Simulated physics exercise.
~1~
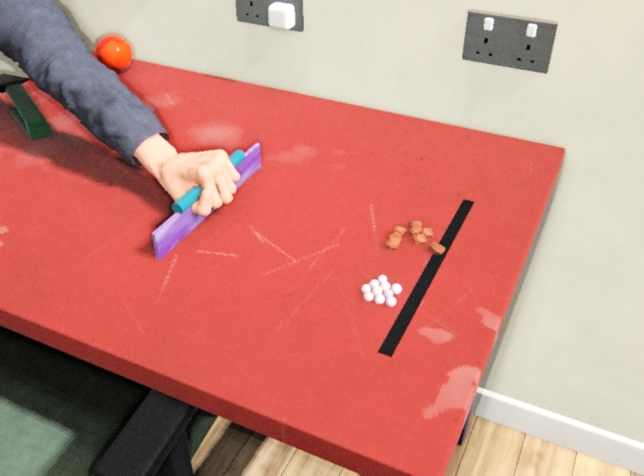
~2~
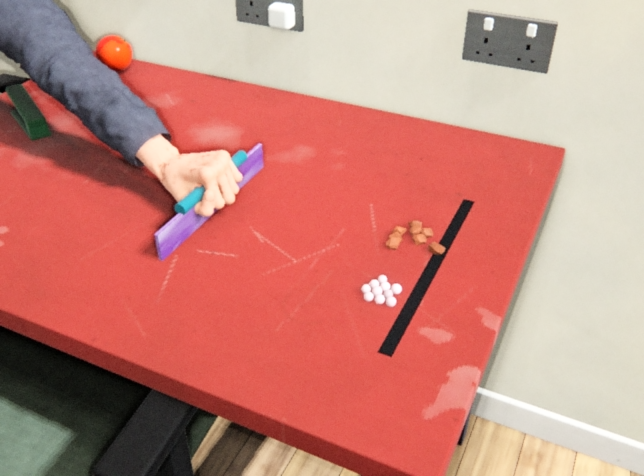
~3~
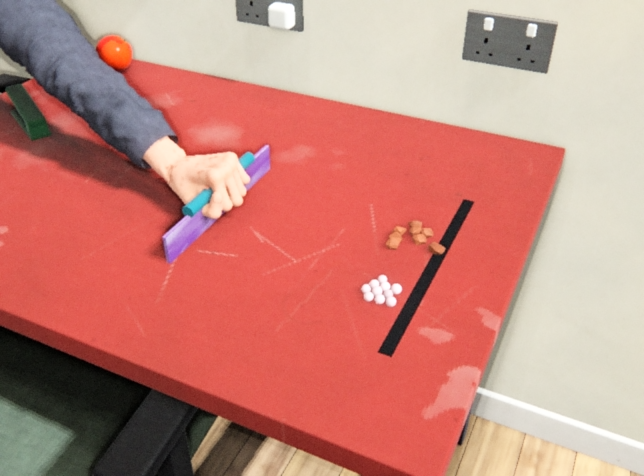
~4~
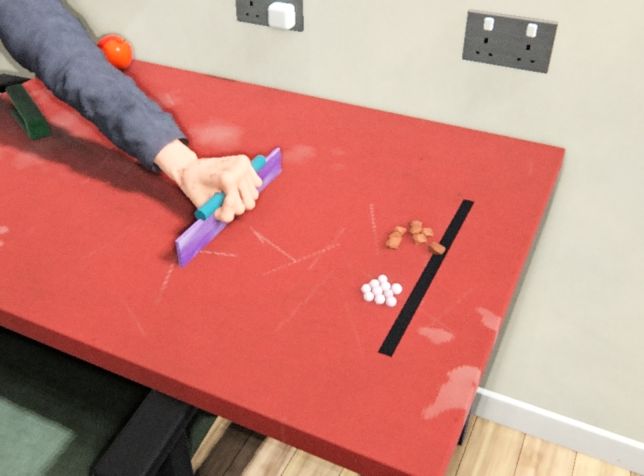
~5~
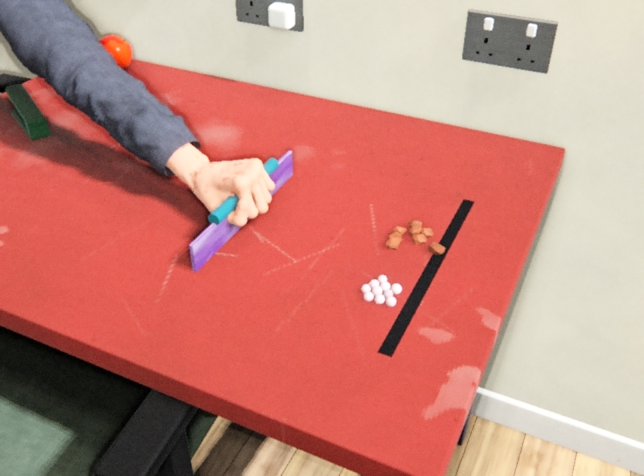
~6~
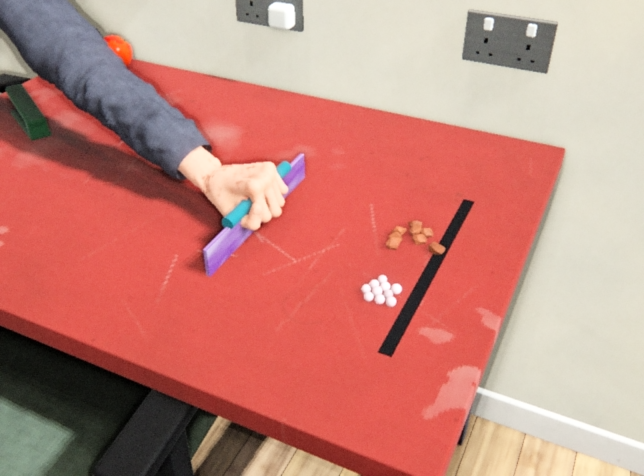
A hand slides a purple scraper rightward across a red table toward small white and brown pieces.
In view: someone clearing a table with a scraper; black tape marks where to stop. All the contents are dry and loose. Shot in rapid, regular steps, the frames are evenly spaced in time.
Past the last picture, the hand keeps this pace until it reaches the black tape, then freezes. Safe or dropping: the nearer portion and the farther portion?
My prediction: The nearer portion goes partly overboard. The farther portion is safe.
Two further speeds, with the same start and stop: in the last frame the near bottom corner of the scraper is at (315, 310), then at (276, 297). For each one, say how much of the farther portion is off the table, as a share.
Try 1: Around 100 percent; try 2: Around 20 percent.
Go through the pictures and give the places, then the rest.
The first frame shows scraper at (165, 238), at rest; black tape at (466, 207), about a palm's width from the edge; edge at (510, 294); nearer portion at (377, 291), a few sugar pearls; farther portion at (415, 231), a few bits of crushed brick.
The second frame shows scraper at (167, 239); farther portion at (415, 231).
The third frame shows scraper at (175, 241); nearer portion at (377, 291).
The fourth frame shows scraper at (188, 245); farther portion at (415, 231).
The fifth frame shows scraper at (201, 250); nearer portion at (377, 291).
The sixth frame shows scraper at (215, 254); black tape at (466, 207); edge at (510, 294); nearer portion at (377, 291); farther portion at (415, 231).
Then, 0.39 s after the last picture, scraper still moving, near (351, 222); nearer portion all on the table, its front near (391, 302); farther portion all on the table, its front near (437, 248).
Then, 0.79 s after the last picture, scraper stopped at the black tape; nearer portion all on the table, its front near (460, 293); farther portion all on the table, its front near (472, 261).
Then, 1.07 s after the last picture, scraper stopped at the black tape; nearer portion about a third over the edge; farther portion all on the table, its front near (474, 262).
At rest, scraper stopped at the black tape; nearer portion all over the edge; farther portion all on the table, its front near (473, 262).
